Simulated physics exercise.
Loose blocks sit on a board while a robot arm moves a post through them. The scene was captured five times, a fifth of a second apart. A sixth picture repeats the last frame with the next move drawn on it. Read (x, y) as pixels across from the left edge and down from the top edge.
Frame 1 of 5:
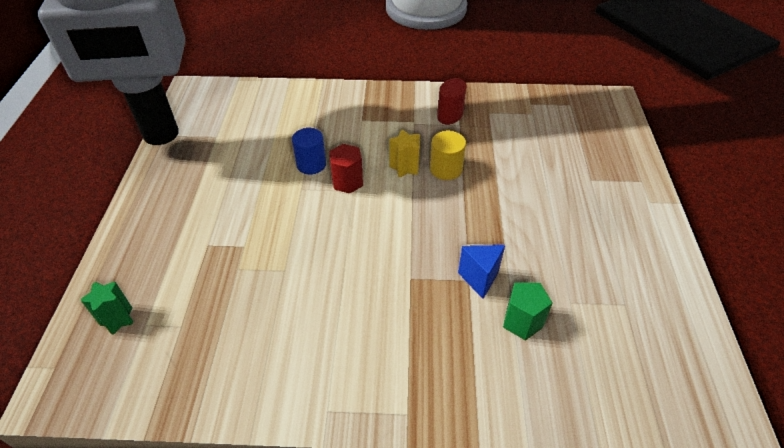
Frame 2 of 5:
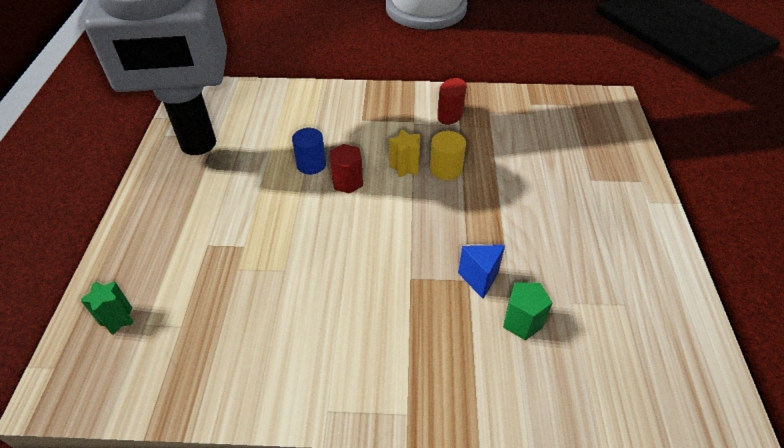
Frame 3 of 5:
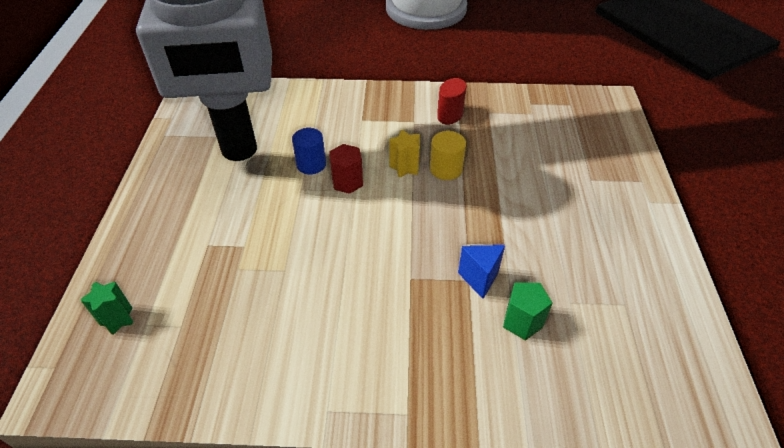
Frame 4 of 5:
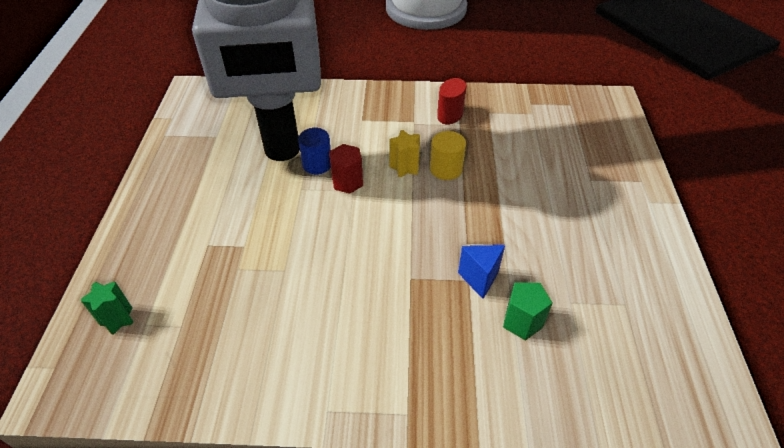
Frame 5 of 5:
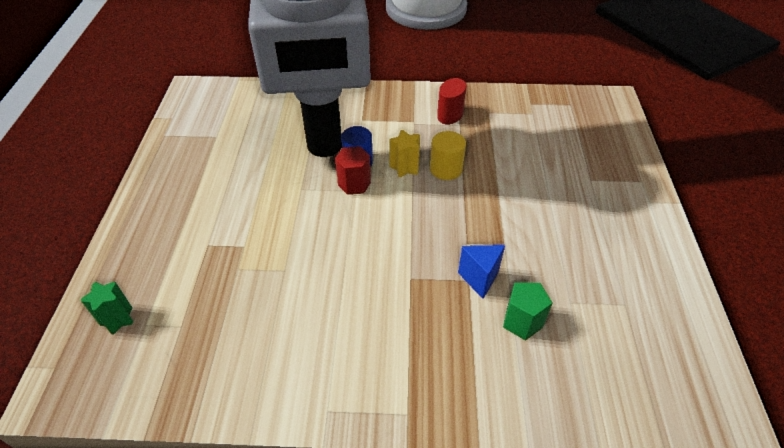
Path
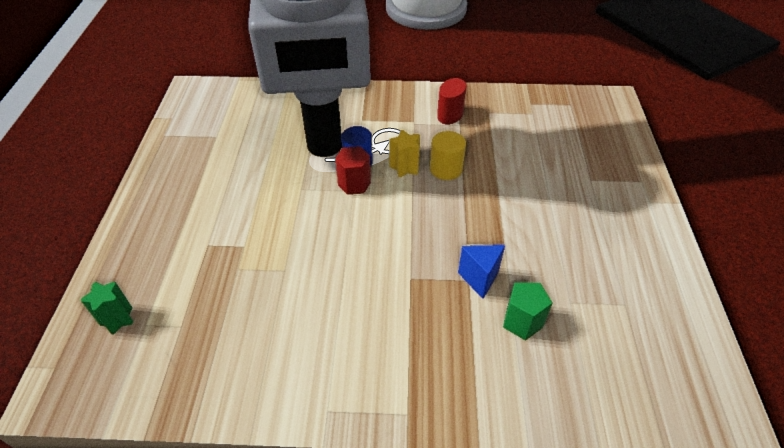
A robot arm moved its black post rightward across the back of a wooden board, pushing the blue cylinder right behind a red block, which shifted slightly, while the other colored blocks stayed still.
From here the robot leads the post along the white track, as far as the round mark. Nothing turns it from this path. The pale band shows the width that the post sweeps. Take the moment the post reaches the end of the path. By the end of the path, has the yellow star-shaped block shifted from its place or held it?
It is shifted.
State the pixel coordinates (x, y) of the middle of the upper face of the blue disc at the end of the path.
Its top middle will sit at (408, 131).
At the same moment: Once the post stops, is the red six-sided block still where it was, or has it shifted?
It gets no push and keeps its place.
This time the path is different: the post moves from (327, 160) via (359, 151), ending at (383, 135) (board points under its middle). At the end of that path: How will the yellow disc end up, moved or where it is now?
The yellow disc will stay where it is.
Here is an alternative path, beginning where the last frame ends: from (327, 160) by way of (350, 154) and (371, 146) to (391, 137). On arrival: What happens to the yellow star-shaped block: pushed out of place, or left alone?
It does get moved.
Drawn move, from (327, 160) via (350, 158) and (372, 151), ending at (389, 141).
What follows on the original path. Halfway along, post (361, 141); blue disc (391, 136); yellow star-shaped block (417, 143), turned 20° anticlockwise.
At the end, post (389, 127); red six-sided block still; blue disc (408, 131); yellow star-shaped block (429, 148), turned 15° anticlockwise; yellow disc (458, 144).
